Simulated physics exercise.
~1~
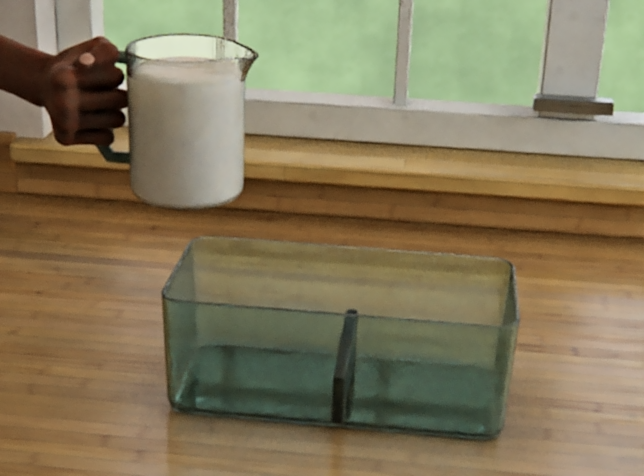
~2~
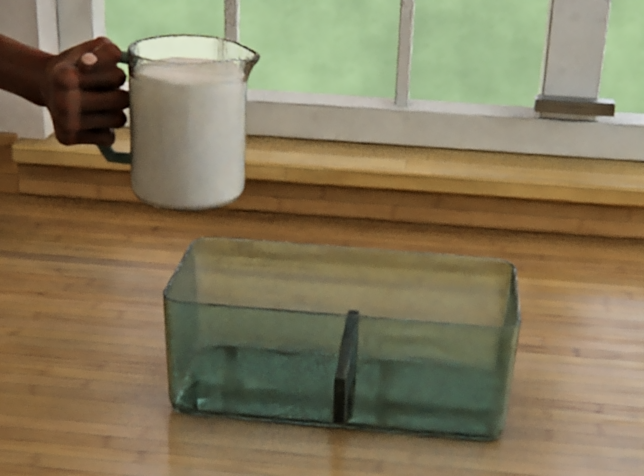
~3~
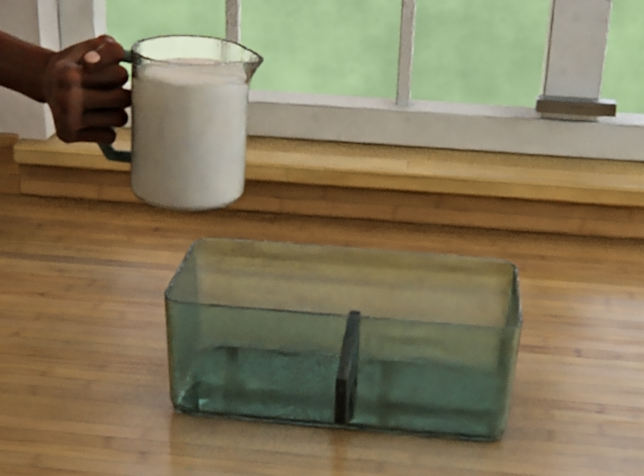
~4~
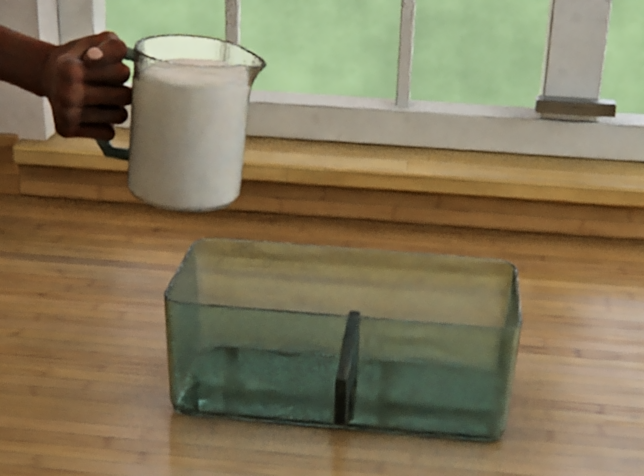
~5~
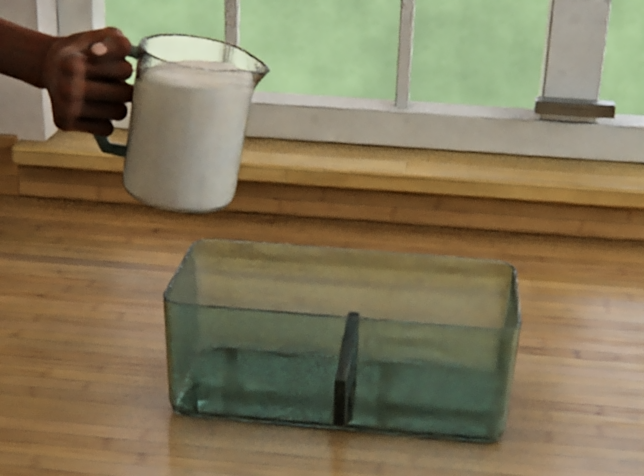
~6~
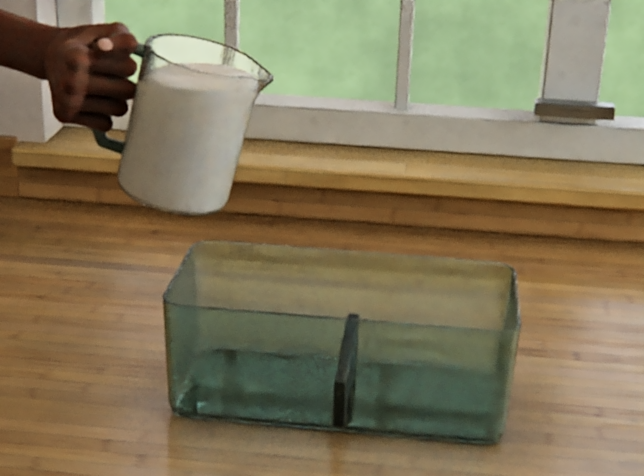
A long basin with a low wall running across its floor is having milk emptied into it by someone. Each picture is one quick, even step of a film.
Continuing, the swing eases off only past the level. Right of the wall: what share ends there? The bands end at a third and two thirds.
I expect the share right of the wall to be at least a third but at most two thirds.
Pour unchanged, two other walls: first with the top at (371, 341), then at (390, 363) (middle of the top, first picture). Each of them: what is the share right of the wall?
10 % then 15 %.
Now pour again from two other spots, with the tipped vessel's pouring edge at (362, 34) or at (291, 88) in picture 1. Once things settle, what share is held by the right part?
Start one gives some 90 %, start two some 75 %.
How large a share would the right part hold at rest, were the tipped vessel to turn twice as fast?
Roughly 25 percent.
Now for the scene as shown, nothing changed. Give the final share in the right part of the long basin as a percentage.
Something like 50 per cent, roughly.
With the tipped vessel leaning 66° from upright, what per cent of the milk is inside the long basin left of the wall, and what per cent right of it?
Left part: Around 0 %. Right part: Around 5 %.
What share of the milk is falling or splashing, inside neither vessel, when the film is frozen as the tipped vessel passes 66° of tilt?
Estimated at 15 per cent or so.
A moment on, the tilt is 66° and 82 per cent is still to pour, 1 is left of the wall and 4 right of it.
Next, the tilt is 102° and 28 per cent is still to pour, 13 is left of the wall and 41 right of it.
Then the tilt is 113° and 1 per cent is still to pour, 46 is left of the wall and 50 right of it.
Later the tilt is 113° and 0 per cent is still to pour, 48 is left of the wall and 51 right of it.
In the end 48 per cent lies left of the wall, 51 right of it and 1 outside.
